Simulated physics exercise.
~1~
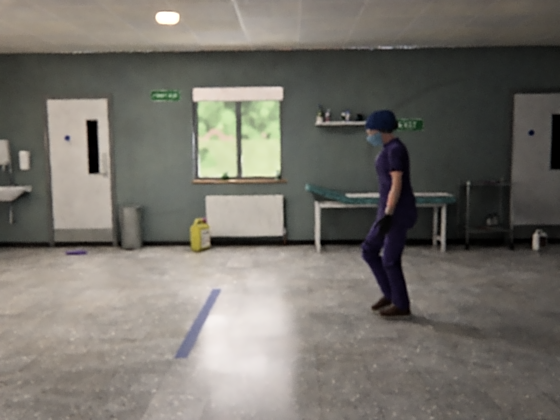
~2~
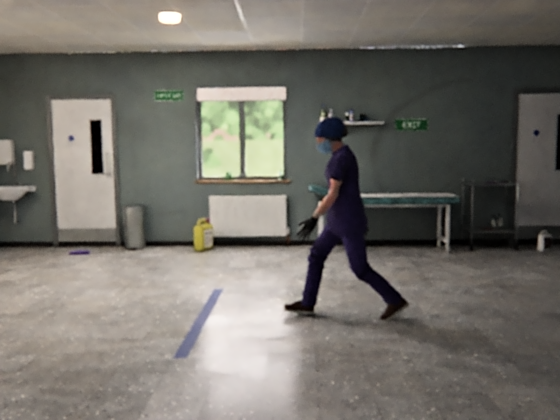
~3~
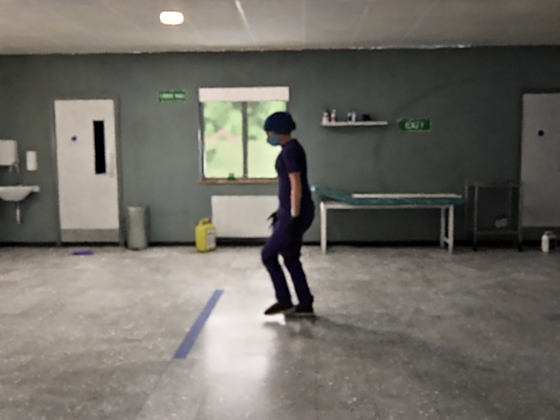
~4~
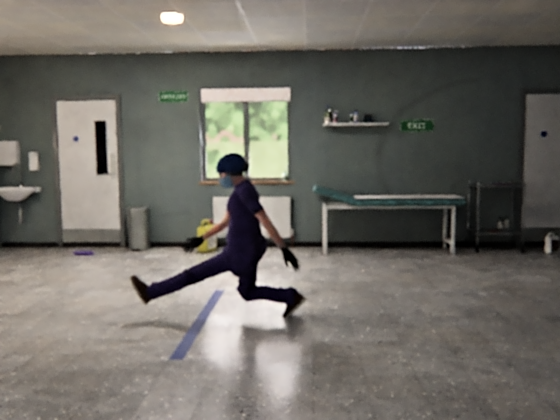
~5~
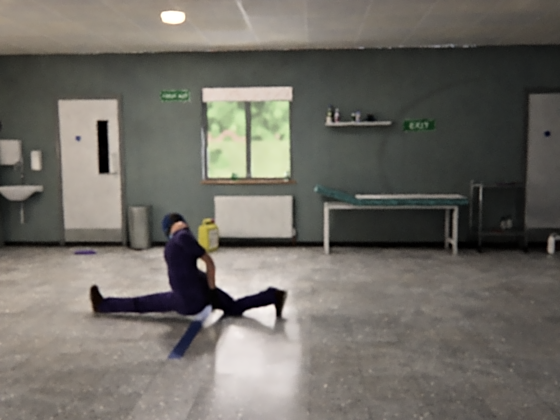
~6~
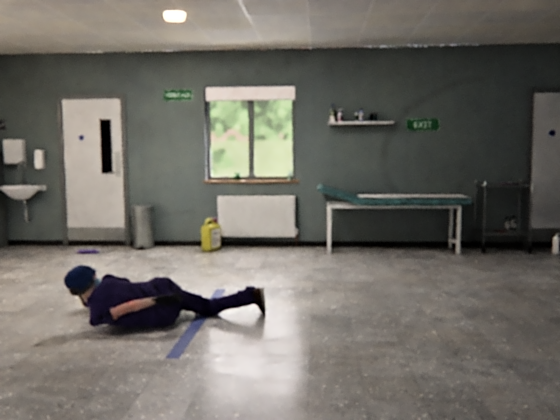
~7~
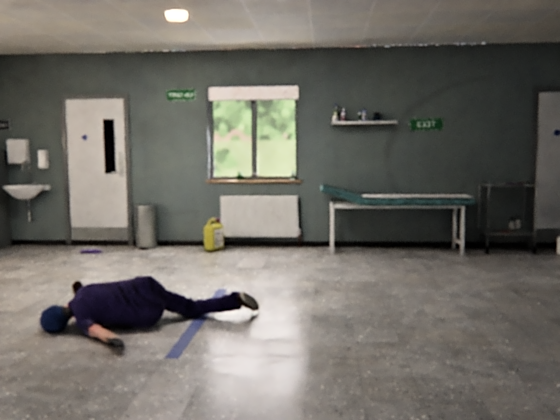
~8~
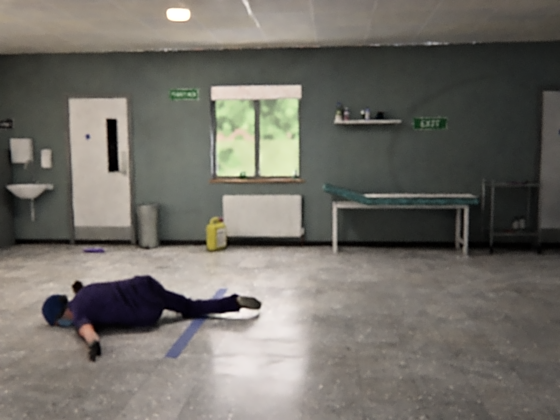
A person in dark scrubs walks left, slips into a split, and ends lying across blue tape.
